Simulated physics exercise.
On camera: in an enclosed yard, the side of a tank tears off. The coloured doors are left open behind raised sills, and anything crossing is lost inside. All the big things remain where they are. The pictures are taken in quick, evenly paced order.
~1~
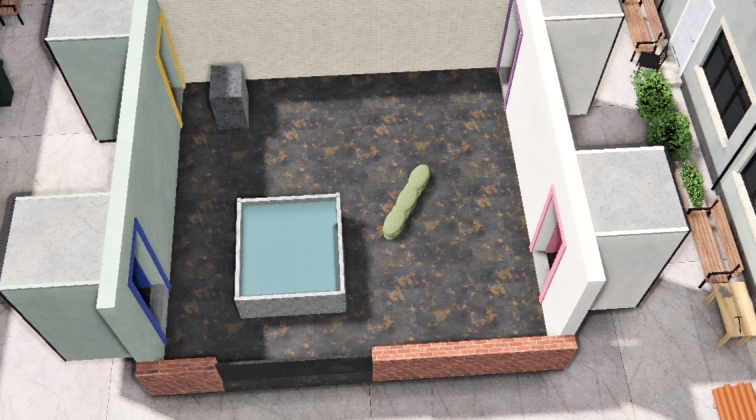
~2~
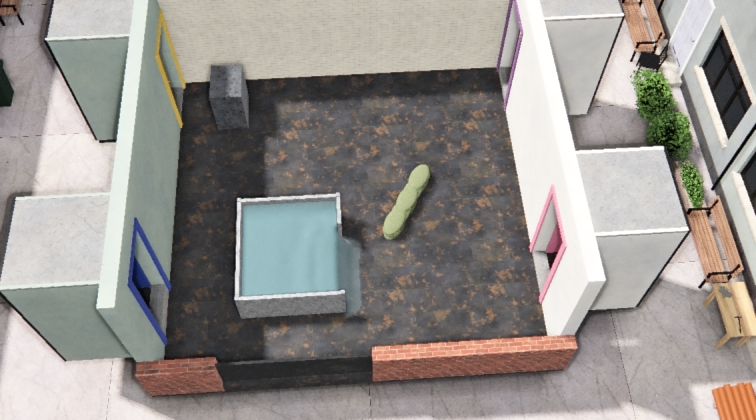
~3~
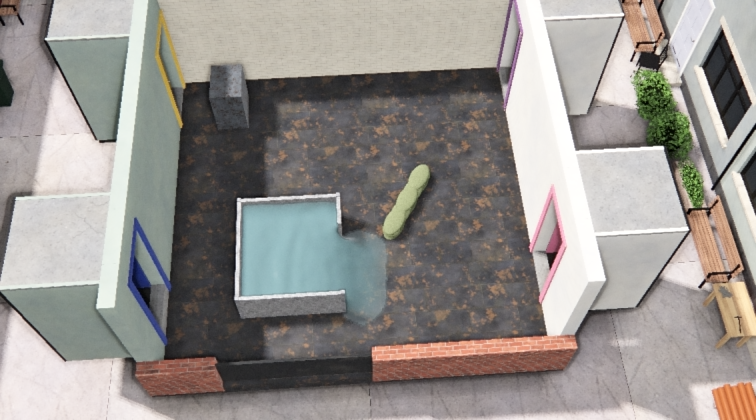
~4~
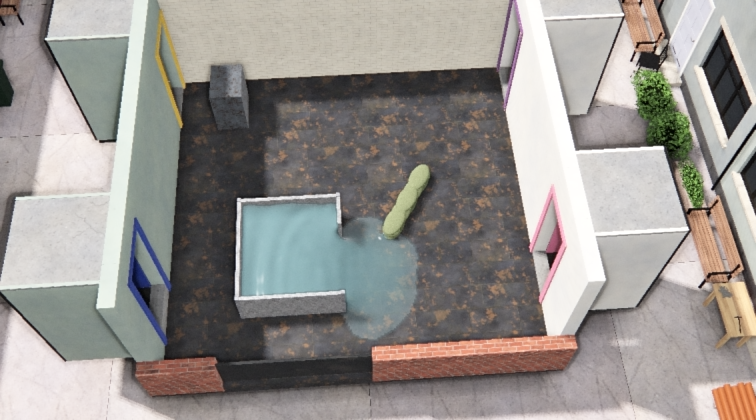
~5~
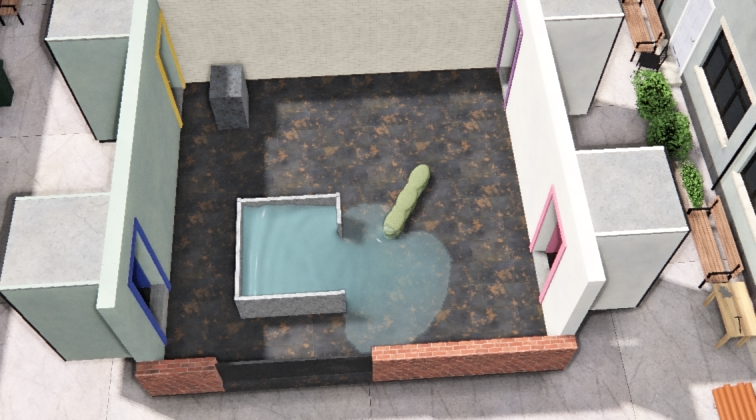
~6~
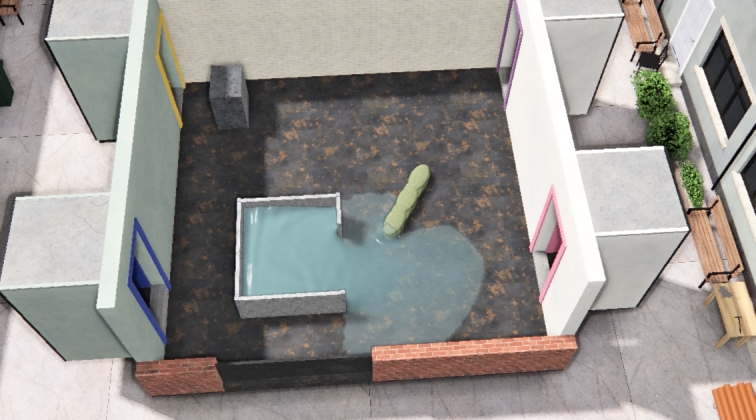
Water pouring from the torn right side of an open tank and spreading rightward across the dark floor of a walled yard.
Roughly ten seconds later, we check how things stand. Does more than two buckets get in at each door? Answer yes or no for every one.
Yellow door: No, pink door: Yes, purple door: No, blue door: No.
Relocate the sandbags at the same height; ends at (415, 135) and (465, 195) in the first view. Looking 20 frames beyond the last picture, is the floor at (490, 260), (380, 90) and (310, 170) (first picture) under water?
In turn: Submerged, spared, spared.
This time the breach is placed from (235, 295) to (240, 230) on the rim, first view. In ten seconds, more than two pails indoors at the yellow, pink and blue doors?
The yellow door tops the limit, the pink door tops the limit, and the blue door tops the limit.
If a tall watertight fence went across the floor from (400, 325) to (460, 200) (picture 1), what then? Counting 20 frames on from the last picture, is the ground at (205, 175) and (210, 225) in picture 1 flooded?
Taking the points in order, the first is high and dry and the second is high and dry.
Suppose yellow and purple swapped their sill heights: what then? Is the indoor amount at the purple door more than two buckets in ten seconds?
My take: The purple gets past it.
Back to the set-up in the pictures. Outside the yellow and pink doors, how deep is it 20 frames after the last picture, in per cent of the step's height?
Close to 0 per cent for the first one and close to 280 per cent for the second.
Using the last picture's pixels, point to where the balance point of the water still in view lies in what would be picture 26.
I'd place it roughly at (419, 262).
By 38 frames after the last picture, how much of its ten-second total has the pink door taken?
Roughly 95 percent.
A moment on, water covers 30 % of the floor; the yellow door not reached, the pink door over two buckets in, the purple door not reached, the blue door not reached.
Next, water covers 35 % of the floor; the yellow door not reached, the pink door far over two buckets in, the purple door not reached, the blue door not reached.
Then, water covers 40 % of the floor; the yellow door not reached, the pink door far over two buckets in, the purple door wet at the sill, nothing in, the blue door not reached.
Later, water covers 60 % of the floor; the yellow door not reached, the pink door far over two buckets in, the purple door wet at the sill, nothing in, the blue door not reached.
In the end, water covers 90 % of the floor; the yellow door under two buckets in, the pink door far over two buckets in, the purple door wet at the sill, nothing in, the blue door wet at the sill, nothing in.
